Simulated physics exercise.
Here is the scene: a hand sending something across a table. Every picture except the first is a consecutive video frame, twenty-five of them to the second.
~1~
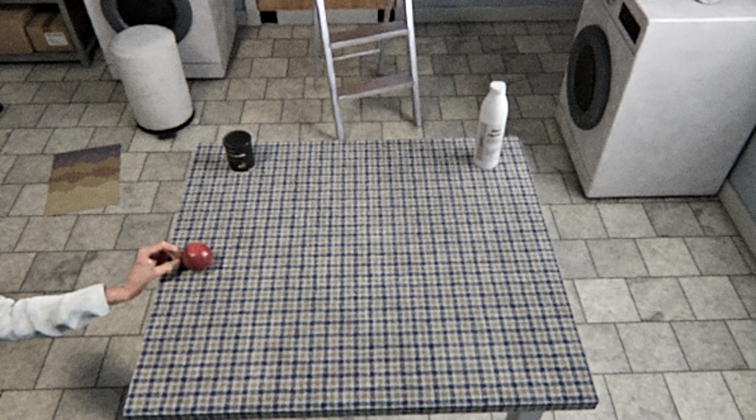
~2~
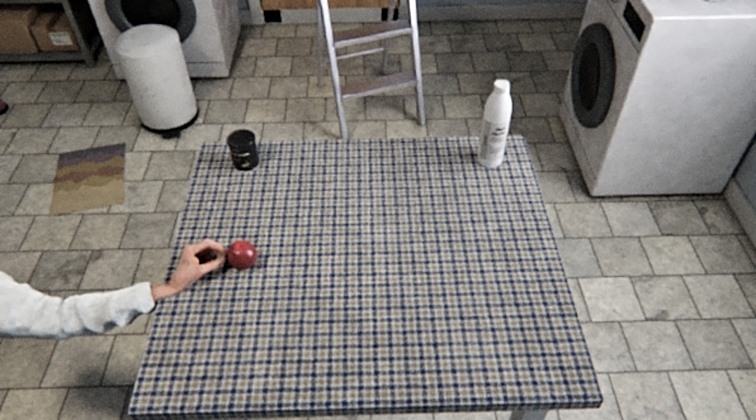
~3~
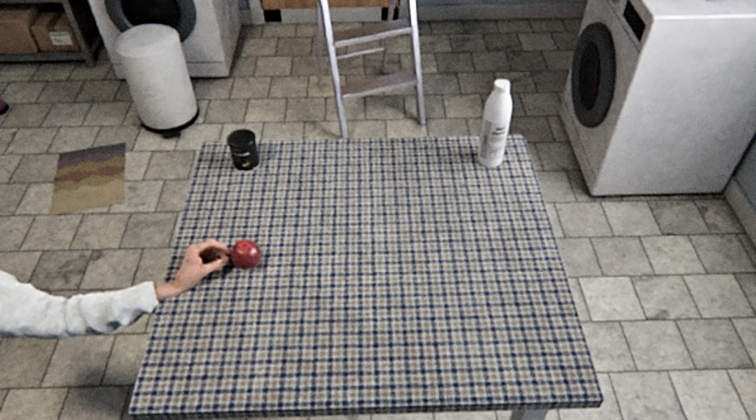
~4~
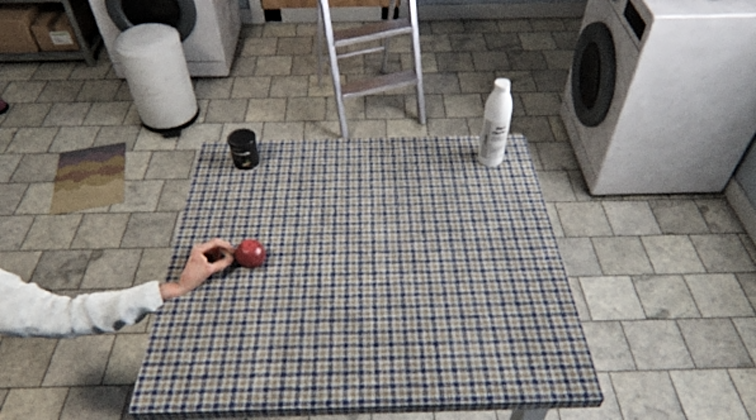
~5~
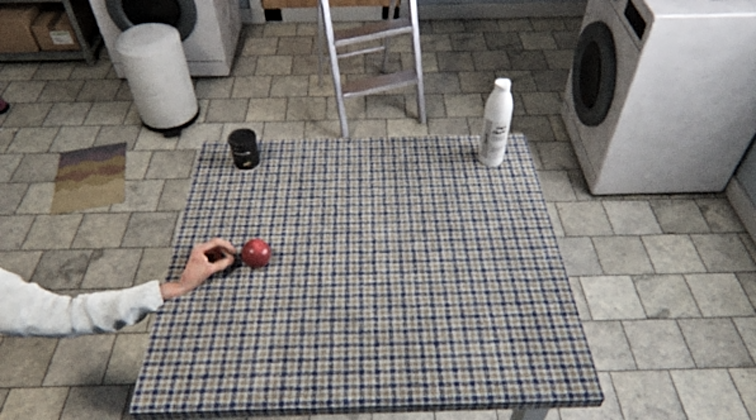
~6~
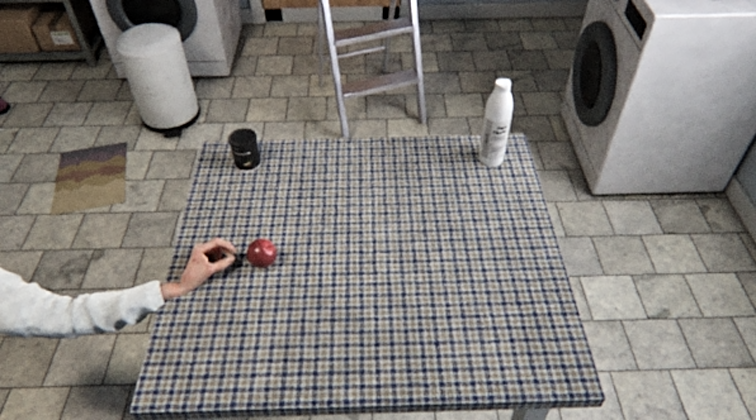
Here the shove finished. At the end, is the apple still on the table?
Yes: It ends on the tabletop.
Then, 0.10 s after the last picture, red apple rolled about its own width near (273, 253).
Then, 0.30 s after the last picture, red apple rolled about its own width near (293, 253).
Then, 0.50 s after the last picture, red apple rolled well along near (308, 252).
Then, 0.80 s after the last picture, red apple rolled well along near (323, 252).
At rest, moved from the start, red apple. Seen from the same camera at the end, red apple near (327, 252).
